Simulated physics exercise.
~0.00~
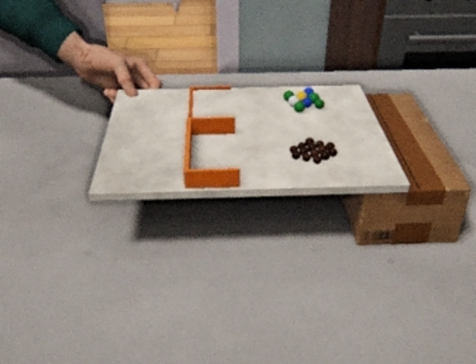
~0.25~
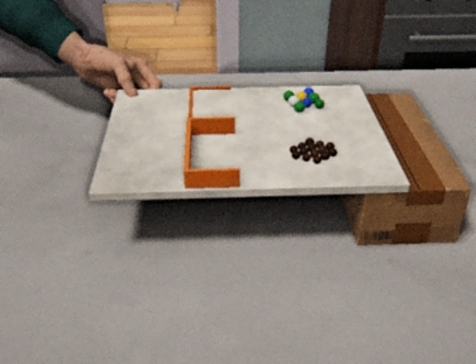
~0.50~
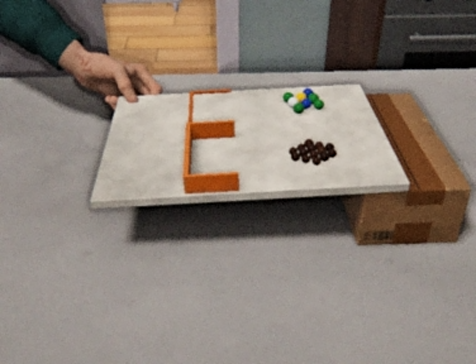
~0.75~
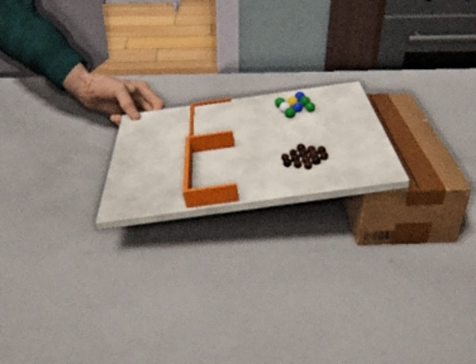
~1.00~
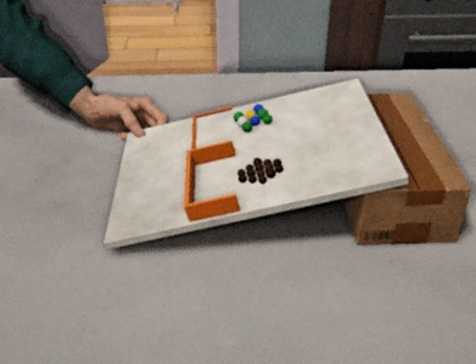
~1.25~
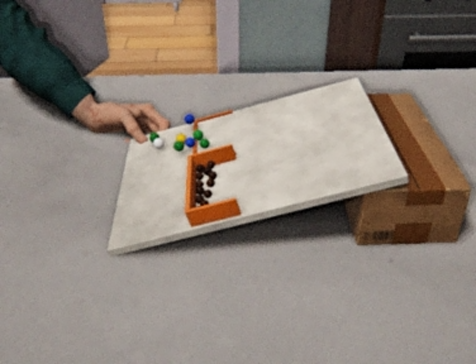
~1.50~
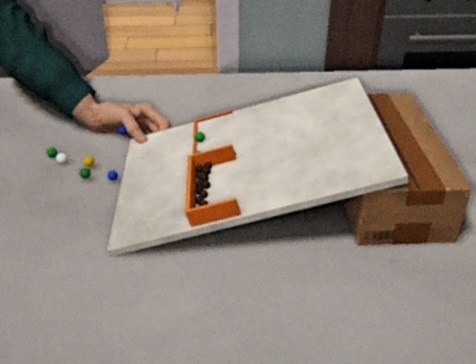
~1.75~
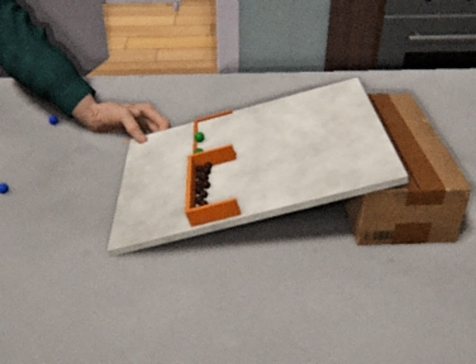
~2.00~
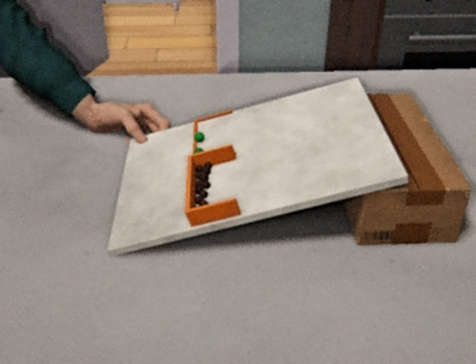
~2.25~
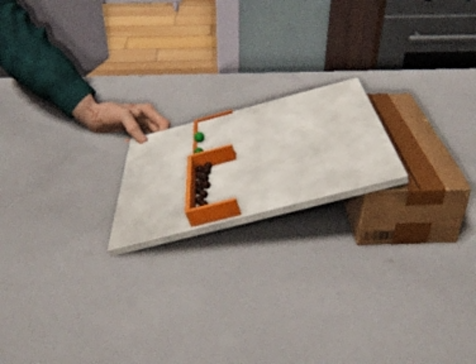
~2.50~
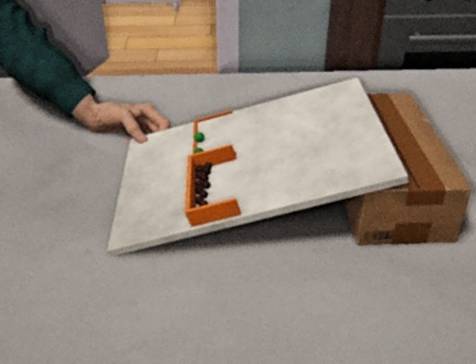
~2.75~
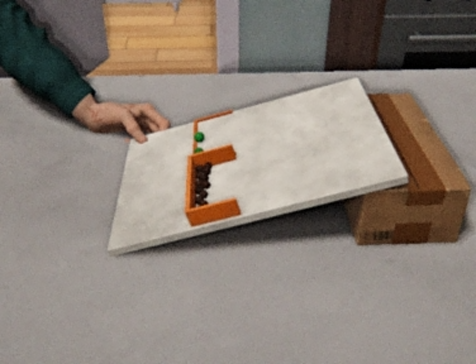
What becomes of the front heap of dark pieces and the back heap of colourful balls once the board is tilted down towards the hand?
The dark pieces in front pile up behind their orange barrier, while most of the colourful balls at the back get over theirs and roll off the board to the left, with only a little green left by the barrier.
